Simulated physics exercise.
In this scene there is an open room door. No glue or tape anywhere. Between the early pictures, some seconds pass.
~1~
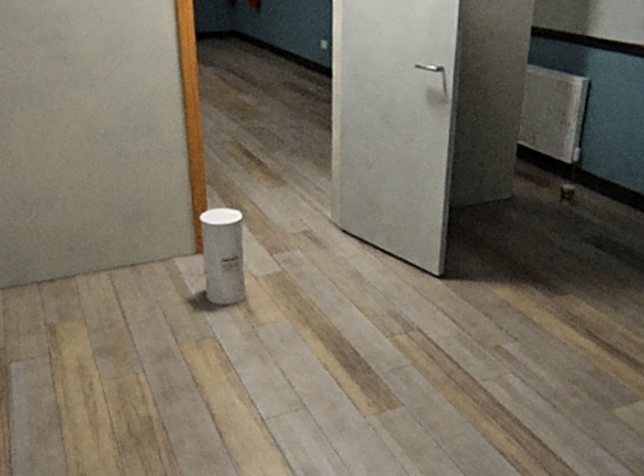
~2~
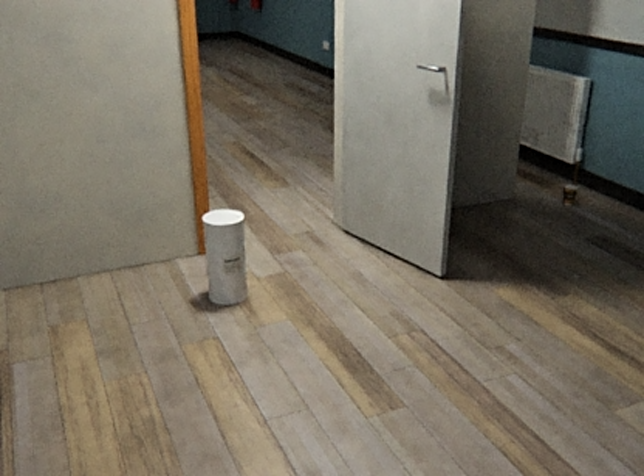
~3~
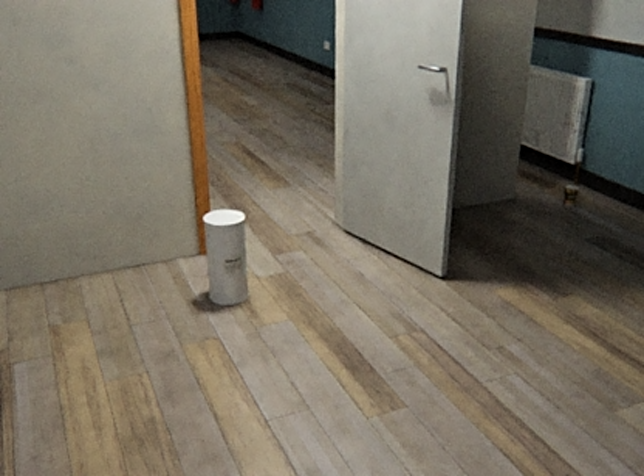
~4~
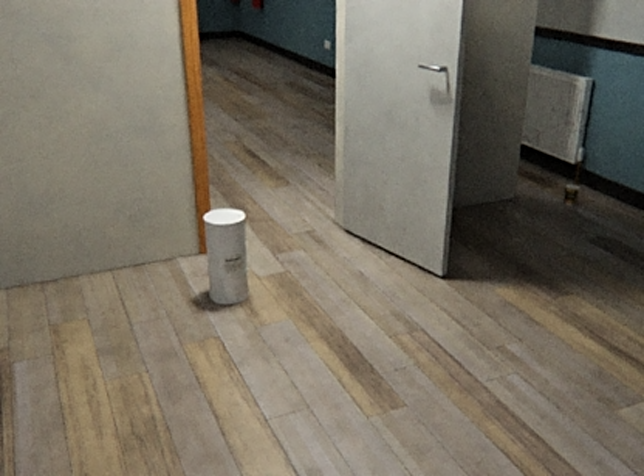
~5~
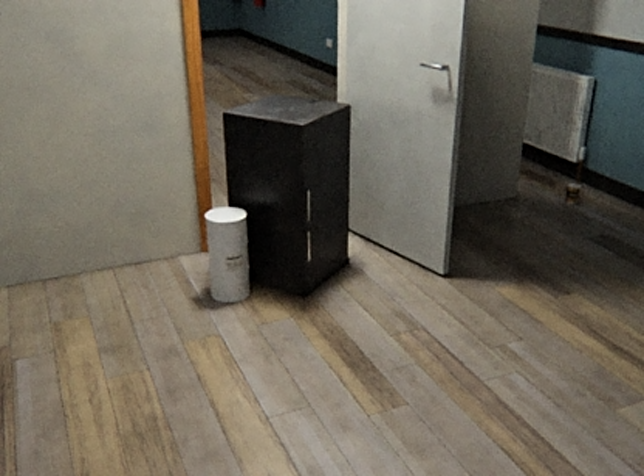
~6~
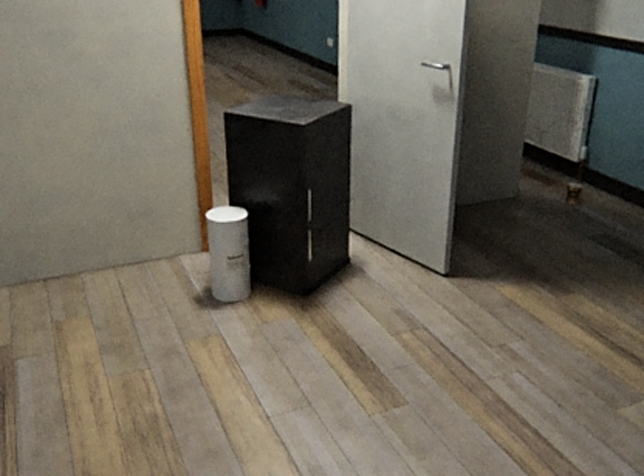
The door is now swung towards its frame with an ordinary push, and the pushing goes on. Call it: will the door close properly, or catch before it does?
Catches before closing.
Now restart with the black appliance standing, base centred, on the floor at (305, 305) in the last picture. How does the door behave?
Then it is blocked.
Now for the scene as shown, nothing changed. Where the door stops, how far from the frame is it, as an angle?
It stays open at around 70°.
Then, 0.50 s on from there, door at 95°.
Then, 0.80 s on from there, door at 83°.
Then, 1.10 s on from there, door at 70°.
In the end, door at 68°; both unmoved. At the end, from the last picture's camera, black appliance near (290, 192).
